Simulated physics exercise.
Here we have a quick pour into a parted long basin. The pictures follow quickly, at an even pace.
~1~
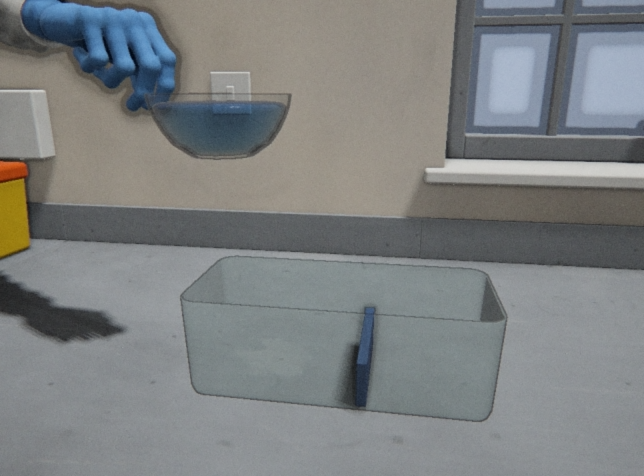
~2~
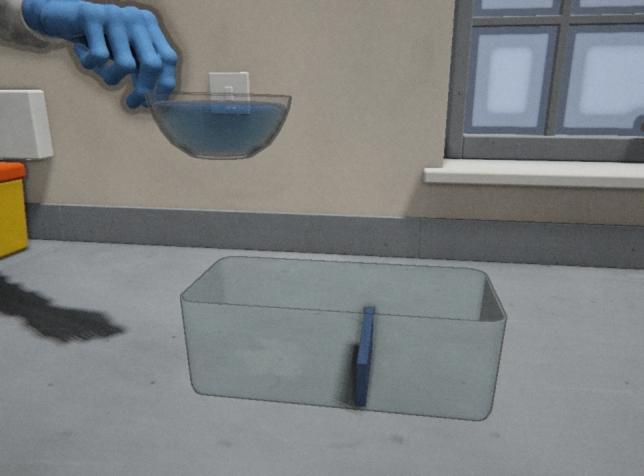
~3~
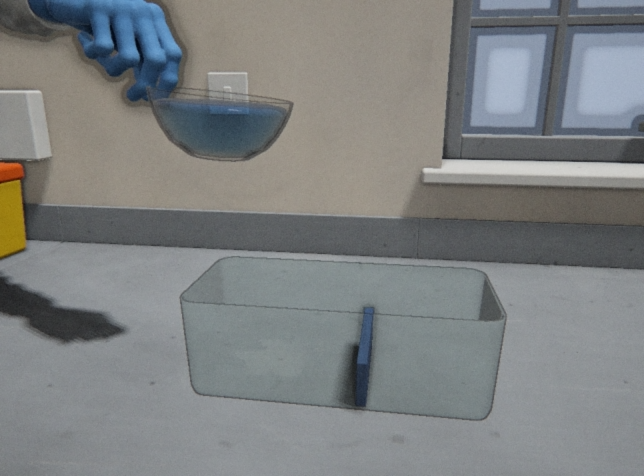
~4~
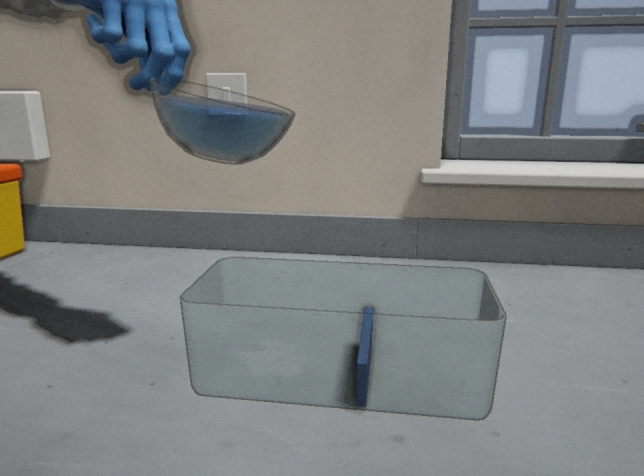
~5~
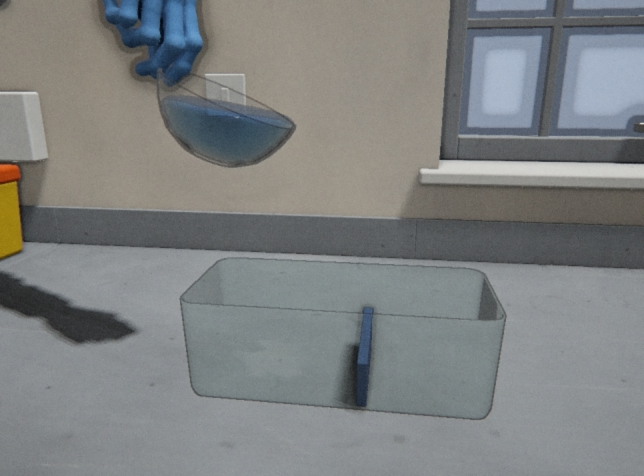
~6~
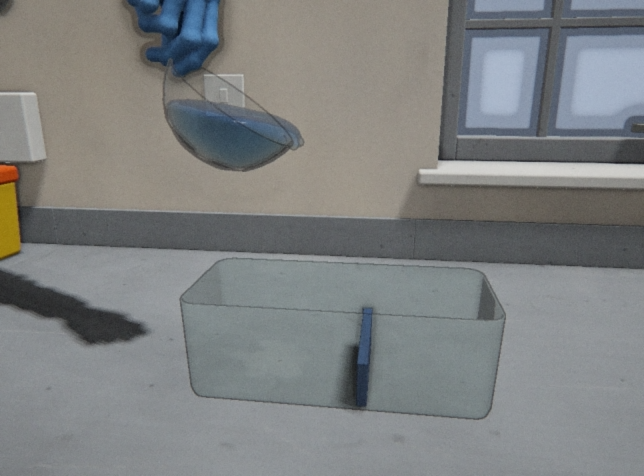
On a grey floor near a window, a blue-gloved hand tilted a clear bowl of blue liquid rightward above a divided basin, until a little liquid slipped over the bowl's right edge.
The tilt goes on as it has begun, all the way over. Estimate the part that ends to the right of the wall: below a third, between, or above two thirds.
In the end less than a third is right of the wall.
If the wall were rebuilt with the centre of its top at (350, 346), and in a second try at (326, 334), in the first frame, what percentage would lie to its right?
The first gives 35 %, the second 65 %.
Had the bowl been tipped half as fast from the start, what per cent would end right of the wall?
Some 25 per cent.
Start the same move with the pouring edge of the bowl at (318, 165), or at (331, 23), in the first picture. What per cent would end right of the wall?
Roughly 20 per cent, and 60 per cent.
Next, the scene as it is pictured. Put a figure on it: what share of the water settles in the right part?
About 10 per cent.
A moment on, the bowl is tipped right over and 4 per cent is still to pour, 39 is left of the wall and 2 right of it.
Next, the bowl is tipped right over and 0 per cent is still to pour, 91 is left of the wall and 4 right of it.
Then the bowl is tipped right over and 0 per cent is still to pour, 82 is left of the wall and 8 right of it.
Later the bowl is tipped right over and 0 per cent is still to pour, 83 is left of the wall and 9 right of it.
Finally, 83 per cent lies left of the wall, 9 right of it and 8 outside.
